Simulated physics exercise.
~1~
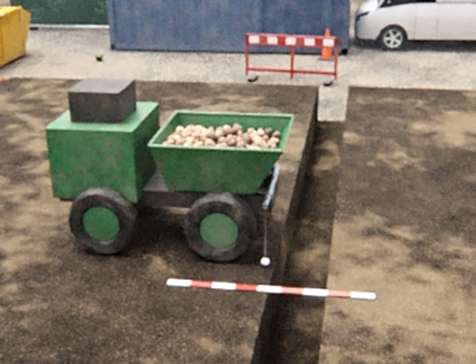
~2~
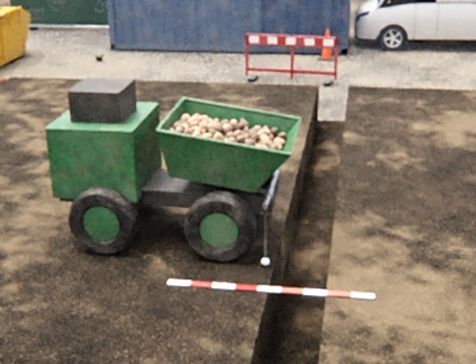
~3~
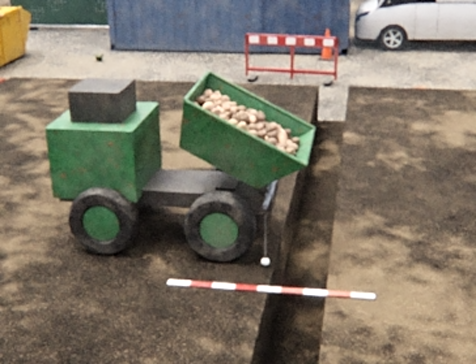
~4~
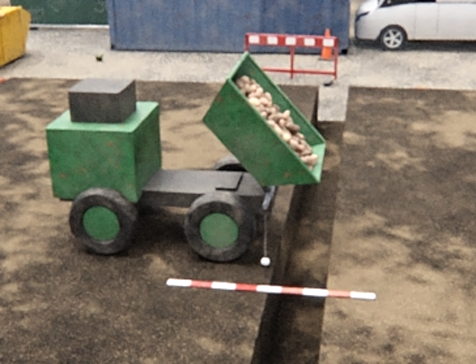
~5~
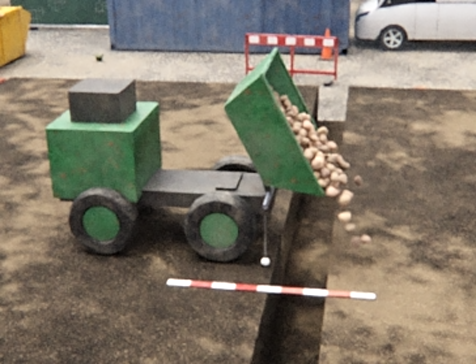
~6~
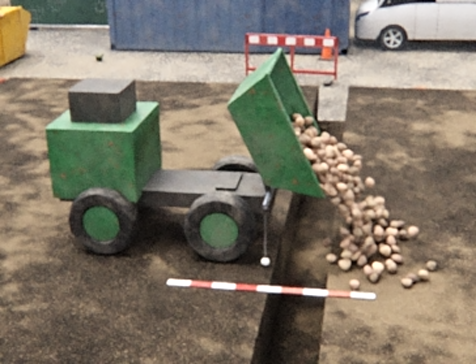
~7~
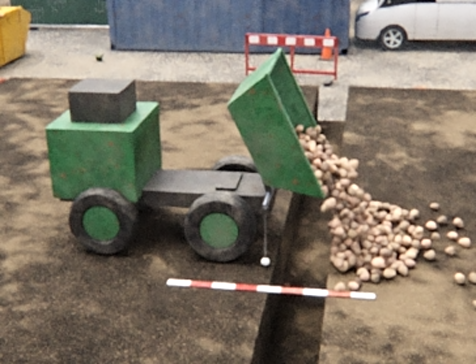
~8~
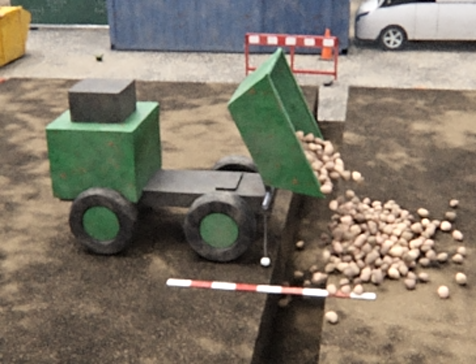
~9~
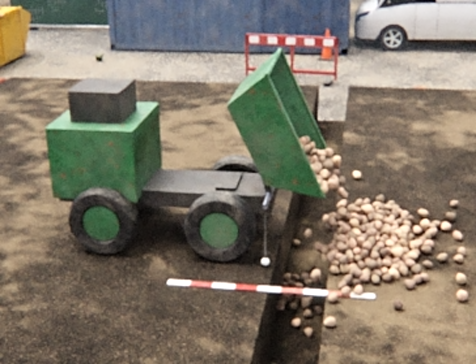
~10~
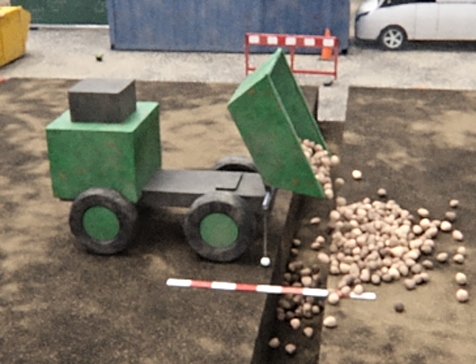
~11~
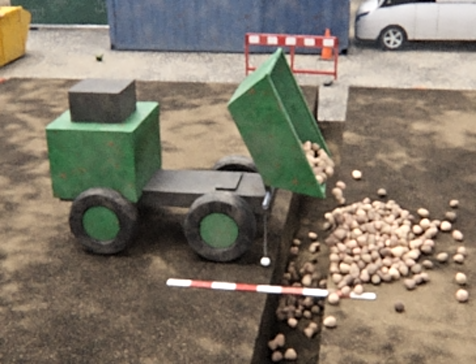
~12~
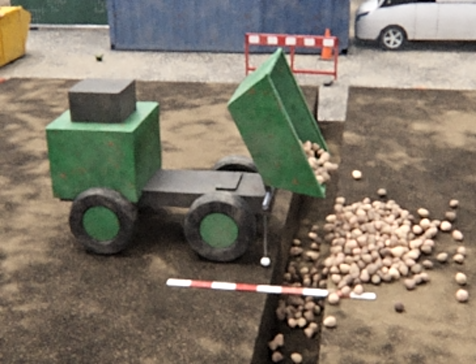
In this clip, a green dumper tips its skip up and forward to the right, spilling rounded stones across a narrow trench. Most of the spilled stones pile up on the far side while others drop into the trench, and the skip stays raised with some stones still inside.
